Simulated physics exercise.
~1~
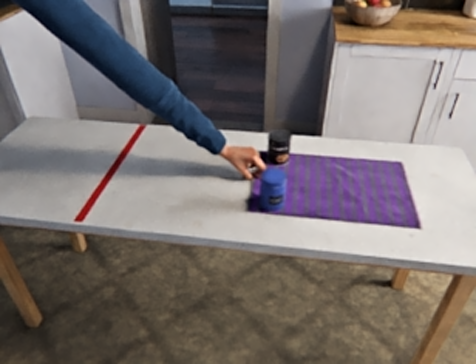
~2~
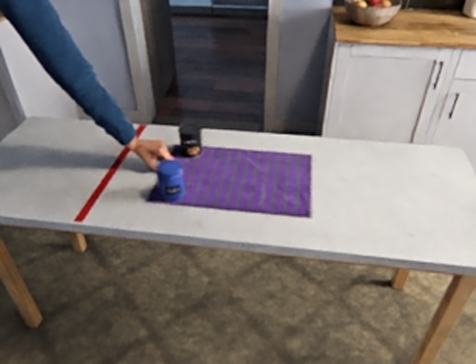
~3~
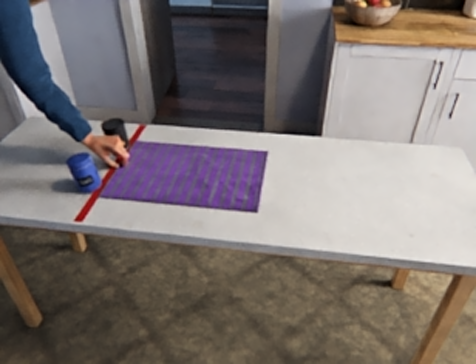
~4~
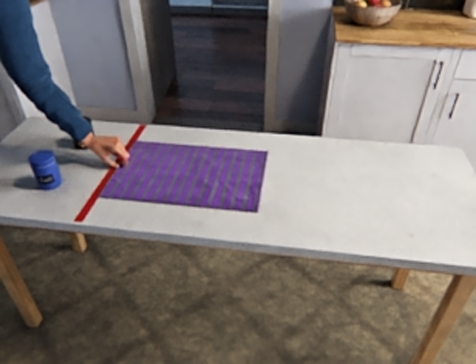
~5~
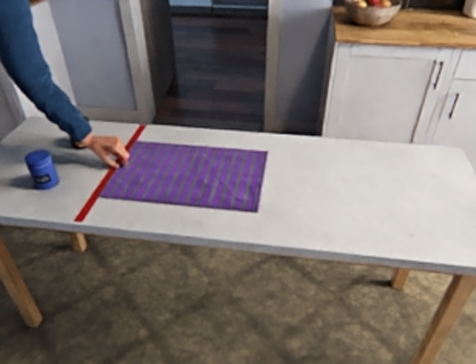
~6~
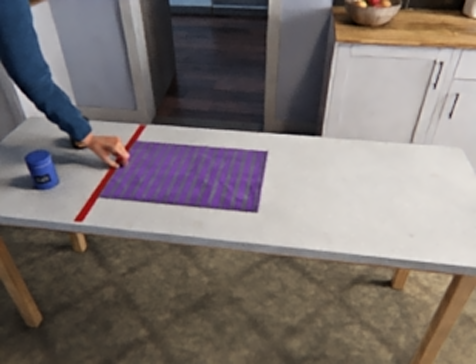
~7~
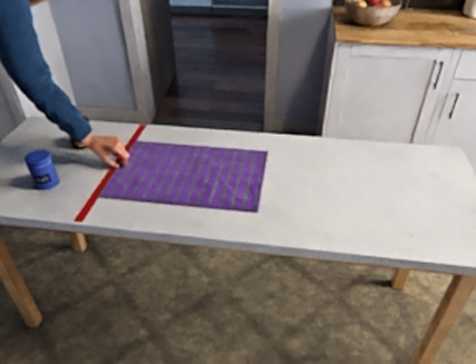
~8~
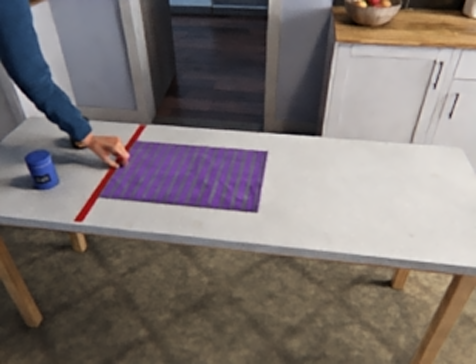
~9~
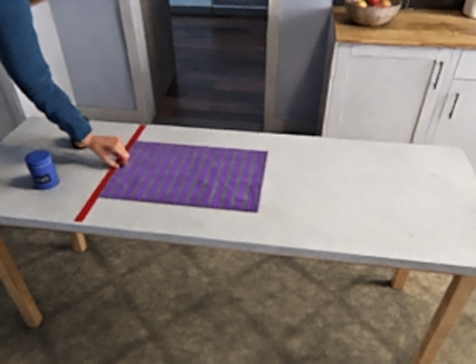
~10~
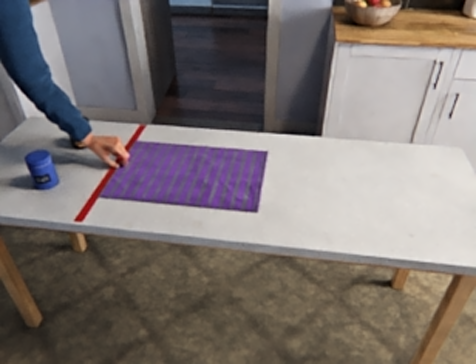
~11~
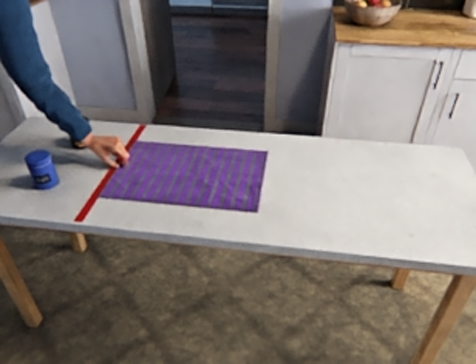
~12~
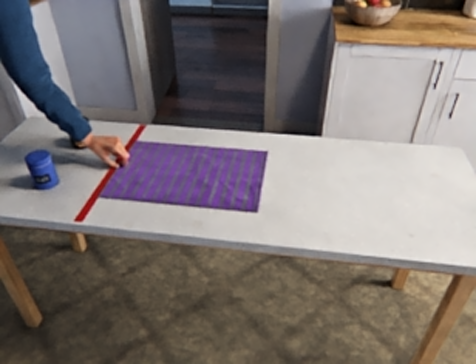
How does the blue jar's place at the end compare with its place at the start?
At the start the blue jar stands on the purple cloth, well to the right of the red tape. By the end it stands on the bare table to the left of the tape, off the cloth.
At the start, a hand in a blue sleeve grips the left edge of a purple cloth on a pale table, with a blue jar and a black tin standing near that edge. The hand pulls the cloth left toward a red tape line, and both containers ride along. When the cloth's edge reaches the tape, the pull stops, and the blue jar carries on past it, leaning. The black tin moves ahead too and is then lost from view behind the arm. The jar settles upright left of the tape, while the hand stays on the motionless cloth.
